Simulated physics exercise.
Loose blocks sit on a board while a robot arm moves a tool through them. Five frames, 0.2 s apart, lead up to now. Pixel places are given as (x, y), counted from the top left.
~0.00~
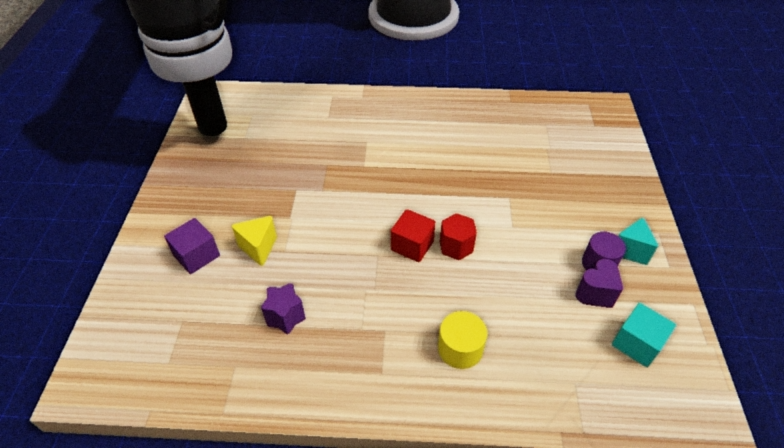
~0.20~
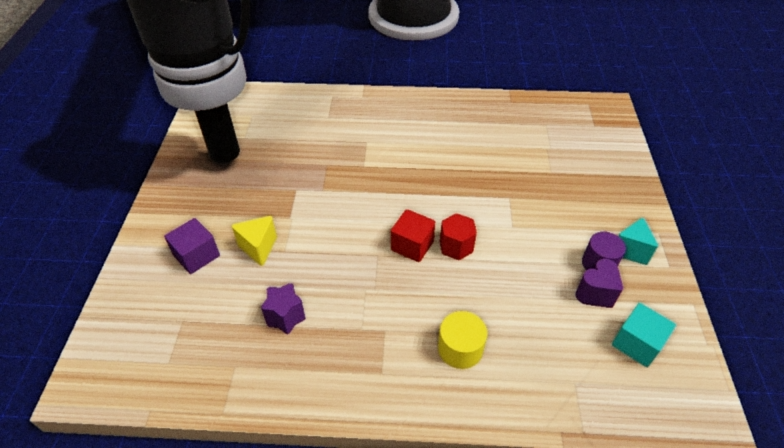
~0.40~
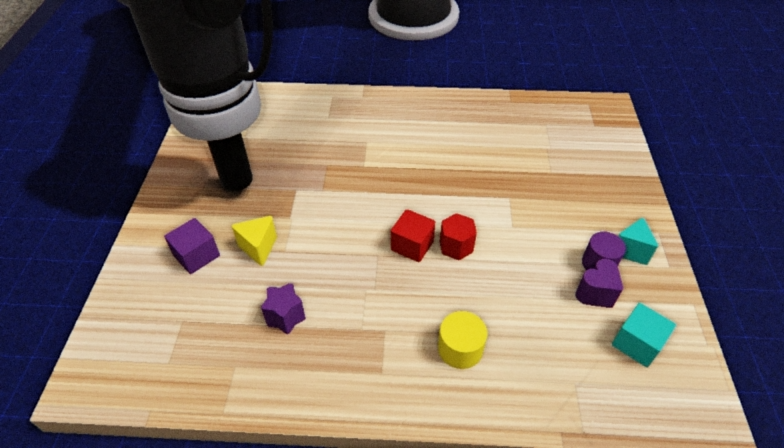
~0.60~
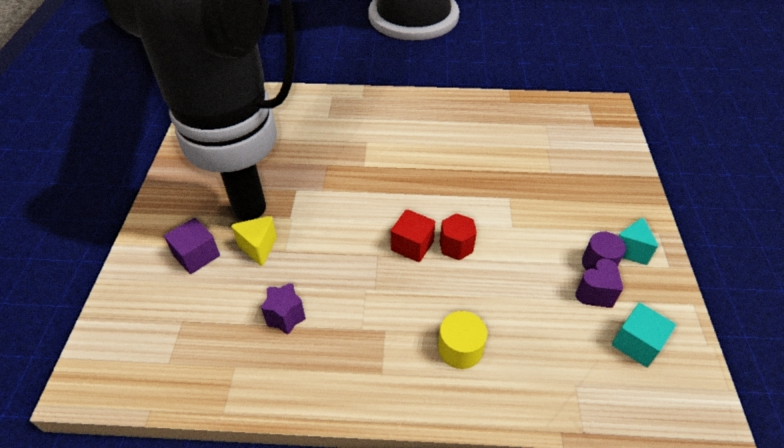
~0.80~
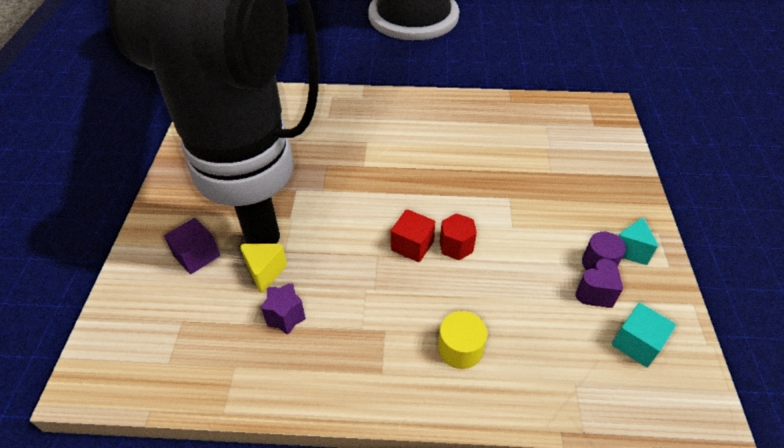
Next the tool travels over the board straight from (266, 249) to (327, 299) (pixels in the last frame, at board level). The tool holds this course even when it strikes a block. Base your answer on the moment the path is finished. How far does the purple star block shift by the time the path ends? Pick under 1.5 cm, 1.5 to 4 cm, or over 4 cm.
By the end of the path, it will have gone short of 1.5 cm.
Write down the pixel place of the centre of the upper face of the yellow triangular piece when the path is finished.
So, by the moment the path ends, you'll find the top centre of the yellow triangular piece at (268, 276).
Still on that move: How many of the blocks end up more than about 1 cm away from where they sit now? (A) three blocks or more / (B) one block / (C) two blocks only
I choose B.
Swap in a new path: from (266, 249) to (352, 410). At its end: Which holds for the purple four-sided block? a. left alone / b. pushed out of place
(a)
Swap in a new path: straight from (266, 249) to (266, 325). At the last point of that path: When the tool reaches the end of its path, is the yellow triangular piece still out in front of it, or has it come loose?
It is driven along in front.
On the path given first. Halfway along, tool at (294, 264); yellow triangular piece at (268, 276), turned 40° clockwise.
At the end, tool at (325, 289); yellow triangular piece at (268, 276), turned 40° clockwise; purple star block still.
